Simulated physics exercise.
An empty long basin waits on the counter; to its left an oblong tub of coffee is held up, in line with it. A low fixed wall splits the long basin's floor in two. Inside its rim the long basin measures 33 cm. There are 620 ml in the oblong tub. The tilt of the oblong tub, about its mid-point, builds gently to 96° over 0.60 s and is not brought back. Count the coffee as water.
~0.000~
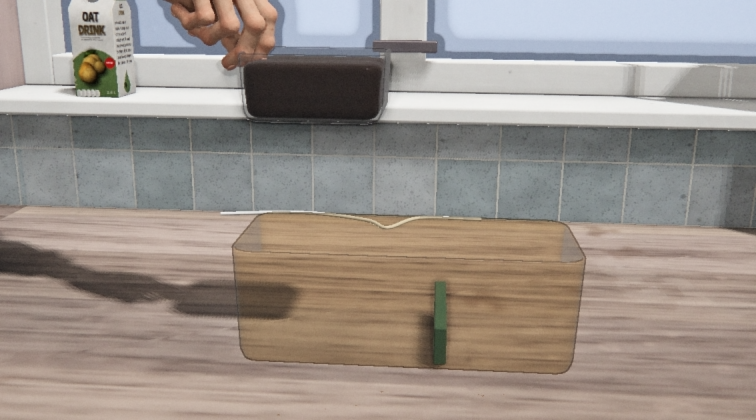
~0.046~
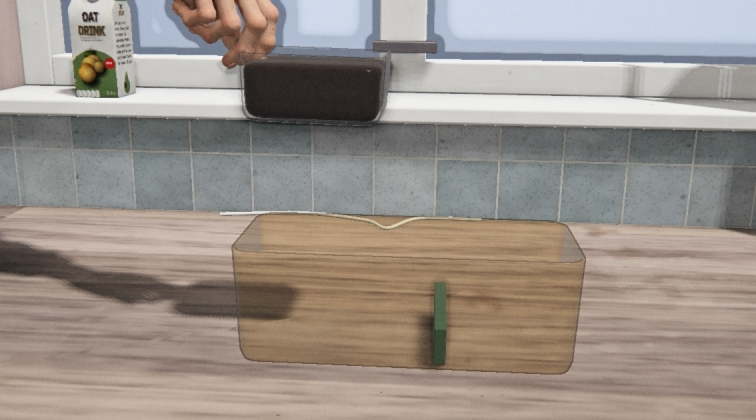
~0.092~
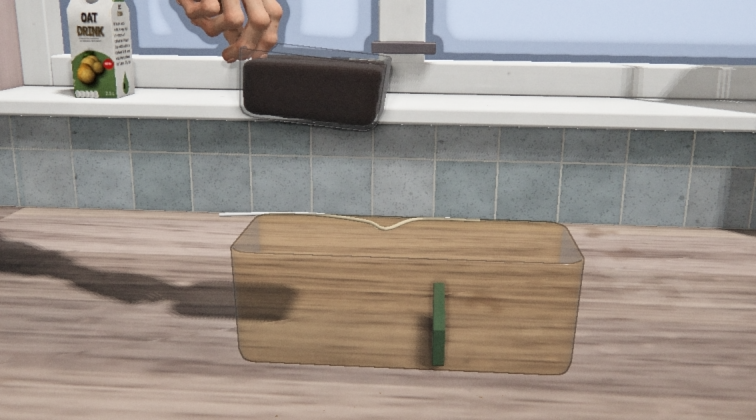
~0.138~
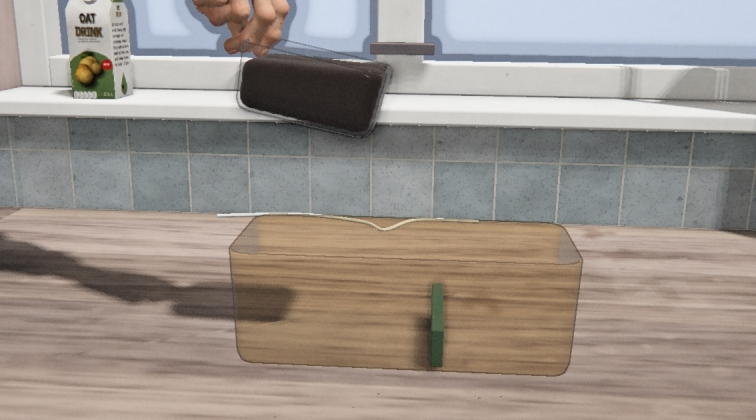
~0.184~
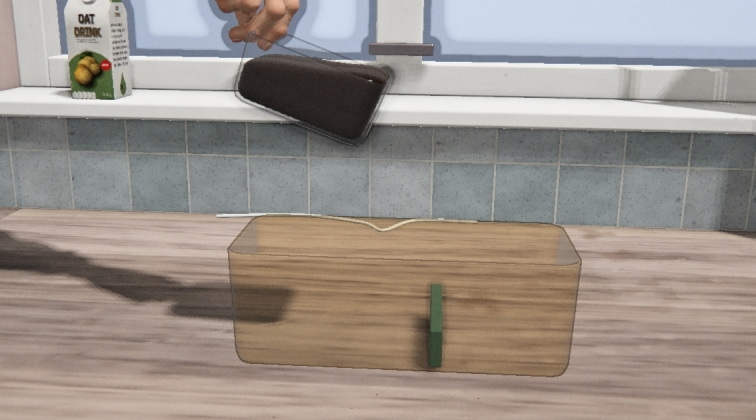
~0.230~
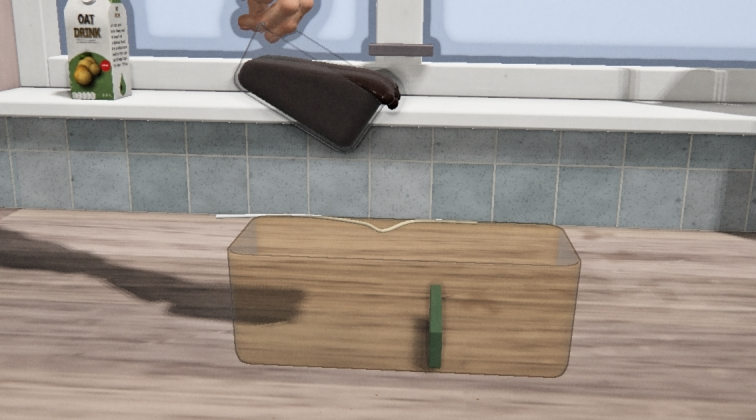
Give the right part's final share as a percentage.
About 55 per cent.
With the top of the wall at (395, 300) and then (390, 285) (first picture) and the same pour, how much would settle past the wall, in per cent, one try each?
In turn about 75 and 85 per cent.
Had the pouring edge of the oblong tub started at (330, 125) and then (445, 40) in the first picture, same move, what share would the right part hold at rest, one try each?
In turn about 10 and 70 per cent.
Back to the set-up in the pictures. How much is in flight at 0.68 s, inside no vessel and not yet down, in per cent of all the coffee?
Near 6 in a hundred.
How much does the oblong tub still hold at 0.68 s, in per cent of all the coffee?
Near 5 in a hundred.
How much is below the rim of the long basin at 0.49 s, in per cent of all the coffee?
Some 30 per cent.
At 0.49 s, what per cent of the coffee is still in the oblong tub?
Near 18 in a hundred.
Then, 0.49 s in, the tilt is 88° and 18 per cent is still to pour, 2 is left of the wall and 27 right of it.
Then, 0.68 s in, the tilt is 96° and 5 per cent is still to pour, 25 is left of the wall and 59 right of it.
Then, 0.88 s in, the tilt is 96° and 1 per cent is still to pour, 34 is left of the wall and 56 right of it.
Then, 1.10 s in, the tilt is 96° and 0 per cent is still to pour, 37 is left of the wall and 55 right of it.
Finally, 38 per cent lies left of the wall, 55 right of it and 7 outside.
